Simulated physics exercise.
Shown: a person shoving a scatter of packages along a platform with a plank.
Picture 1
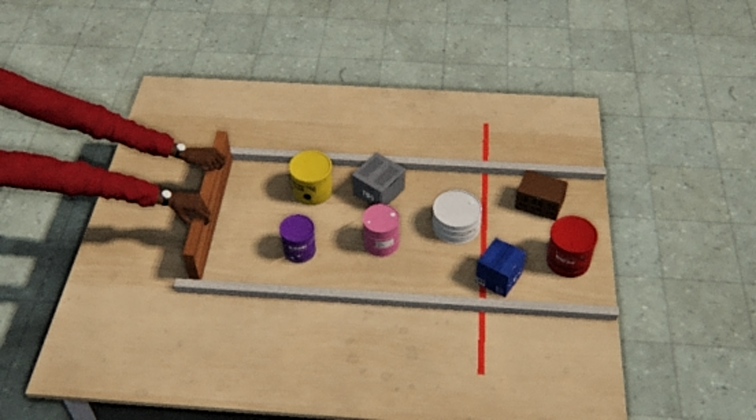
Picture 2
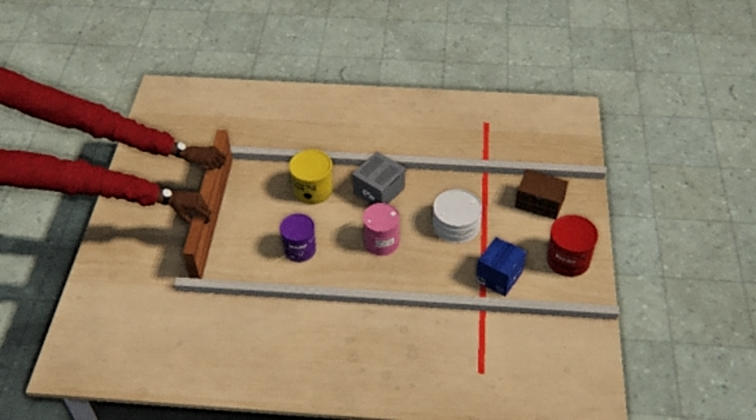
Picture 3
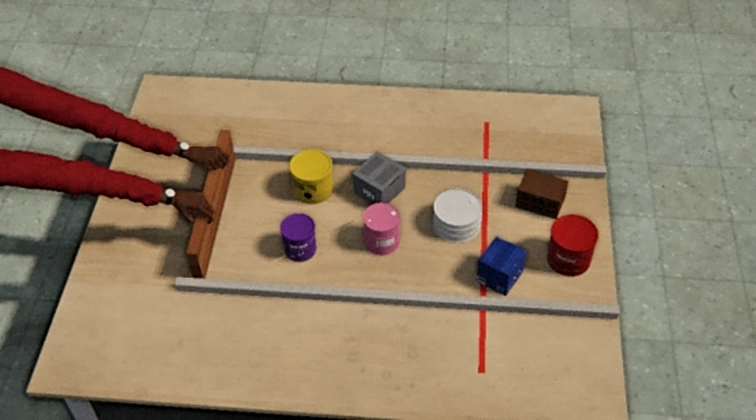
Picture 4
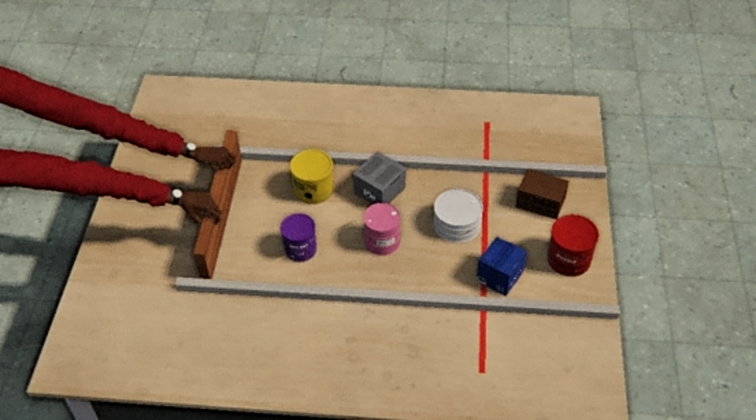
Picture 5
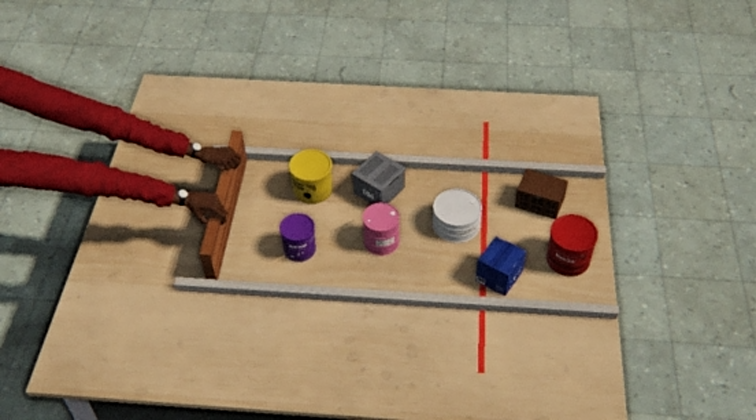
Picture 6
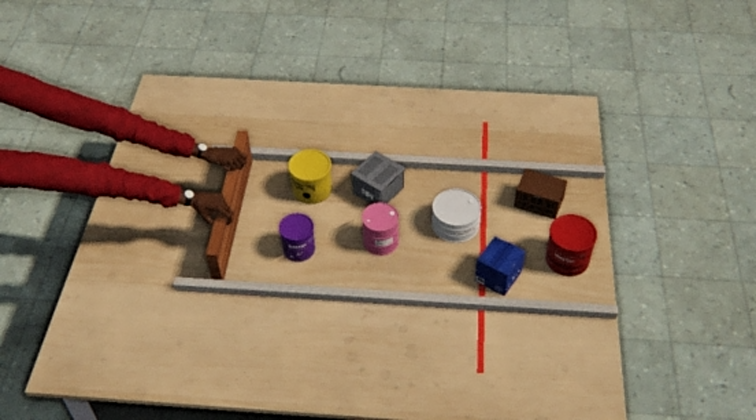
Two hands slide a wooden plank slightly right toward the scattered containers, which stay still.
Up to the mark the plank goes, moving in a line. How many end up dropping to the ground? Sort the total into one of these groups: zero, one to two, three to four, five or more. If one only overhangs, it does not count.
It goes in the group zero.
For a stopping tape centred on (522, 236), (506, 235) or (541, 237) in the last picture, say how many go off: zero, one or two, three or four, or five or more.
Taking the three places in turn: Either one or two, just one or two, 1 or 2.
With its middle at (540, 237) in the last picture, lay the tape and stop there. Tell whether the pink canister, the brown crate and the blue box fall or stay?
Taking them in turn: Pink canister is still there, brown crate ends up off it, blue box is still there.
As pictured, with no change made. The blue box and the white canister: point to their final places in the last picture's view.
Blue box: About (536, 274); white canister: About (532, 218).
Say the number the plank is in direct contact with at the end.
At rest, 3 are in contact.
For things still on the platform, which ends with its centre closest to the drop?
The foremost one is the brown crate.
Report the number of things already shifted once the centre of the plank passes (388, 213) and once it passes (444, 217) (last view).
By the first moment it's 5, by the second it's 6.
A little later, none off yet; red pail at rest near (570, 246); brown crate at rest near (540, 194); blue box at rest near (500, 266).
Next, none off yet; red pail at rest near (570, 246); brown crate shifted a little near (545, 194); blue box at rest near (500, 266).
When it is over, the number that fall off is zero.
